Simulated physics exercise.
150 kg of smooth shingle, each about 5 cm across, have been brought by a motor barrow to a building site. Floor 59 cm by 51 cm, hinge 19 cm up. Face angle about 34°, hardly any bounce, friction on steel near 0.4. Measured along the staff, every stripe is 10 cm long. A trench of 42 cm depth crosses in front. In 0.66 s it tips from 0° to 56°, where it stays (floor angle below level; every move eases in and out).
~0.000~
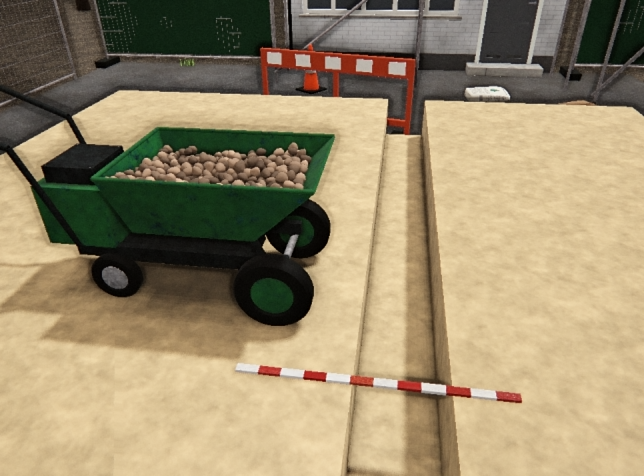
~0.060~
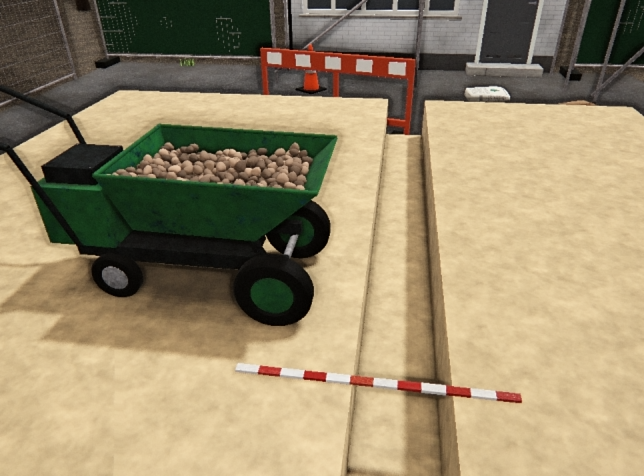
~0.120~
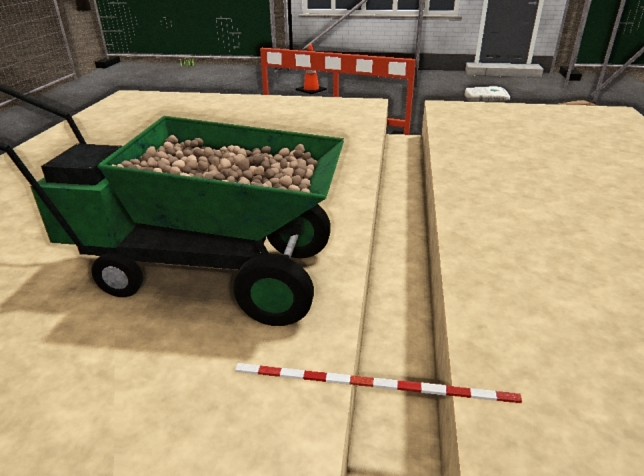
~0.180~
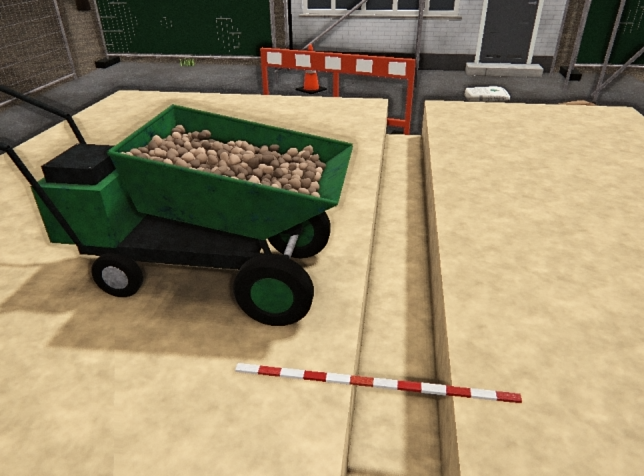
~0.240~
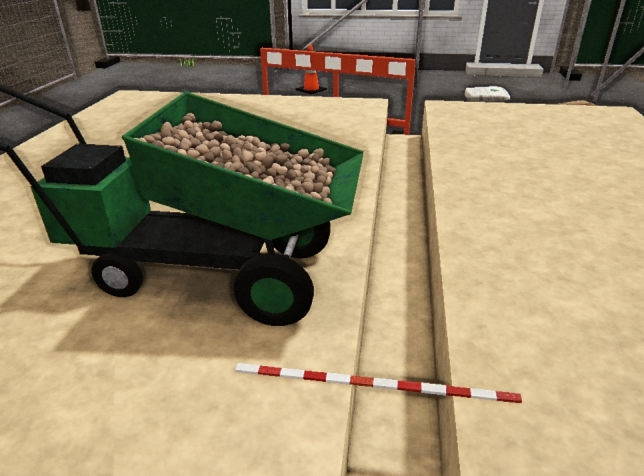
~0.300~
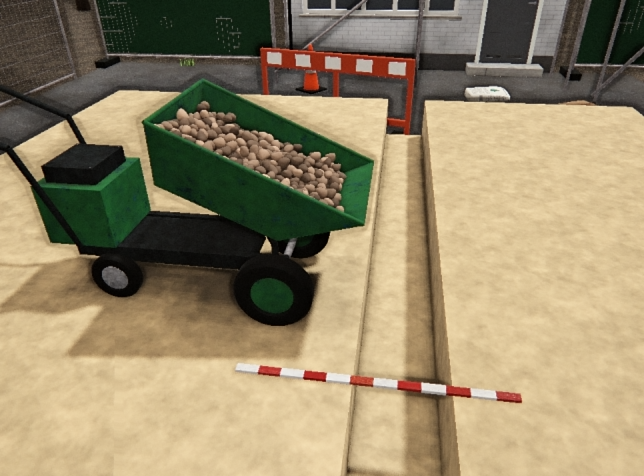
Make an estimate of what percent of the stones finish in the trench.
About 54 percent.
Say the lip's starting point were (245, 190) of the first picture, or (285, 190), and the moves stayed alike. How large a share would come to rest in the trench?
It'd be around 95 per cent and after that around 75 per cent.
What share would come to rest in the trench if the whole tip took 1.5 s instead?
About 70 percent, I'd say.
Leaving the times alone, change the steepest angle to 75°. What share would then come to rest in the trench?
In that case some 50 per cent.
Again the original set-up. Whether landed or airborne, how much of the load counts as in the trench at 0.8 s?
I'd say near 10 per cent at that time.
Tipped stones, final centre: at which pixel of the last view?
I'd point to around (435, 334).
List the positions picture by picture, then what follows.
In the first frame, the skip is at 0°, its lip at (314, 193); the top of the load is at (257, 161).
In the second frame, the skip is at 1°, its lip at (317, 194); the top of the load is at (234, 161); the stones move at 0.3 m/s on average.
In the third frame, the skip is at 5°, its lip at (325, 198); the top of the load is at (202, 153); the stones move at 0.7 m/s on average.
The fourth frame shows lip at (337, 204), floor tilted 10°, highest stones at (185, 142); the stones move at 1.0 m/s on average.
In the fifth frame, the skip is at 17°, its lip at (351, 213); the top of the load is at (184, 127); the stones move at 1.1 m/s on average.
The sixth frame shows lip at (364, 225), floor tilted 24°, highest stones at (199, 116); the stones move at 1.2 m/s on average.
After 0.5 s the floor is at 48°; 100 % in the skip; the foremost stones are at (375, 230).
After 0.8 s the floor is at 56°; 89 % in the skip, 10 % in the trench; the foremost stones are at (448, 269).
After 1.1 s the floor is at 56°; 41 % in the skip, 19 % in the trench, 40 % past the trench; the foremost stones are at (576, 322).
After 3.1 s the floor is at 56°; 0 % in the skip, 54 % in the trench, 46 % past the trench; the foremost stones are past the picture's edge.
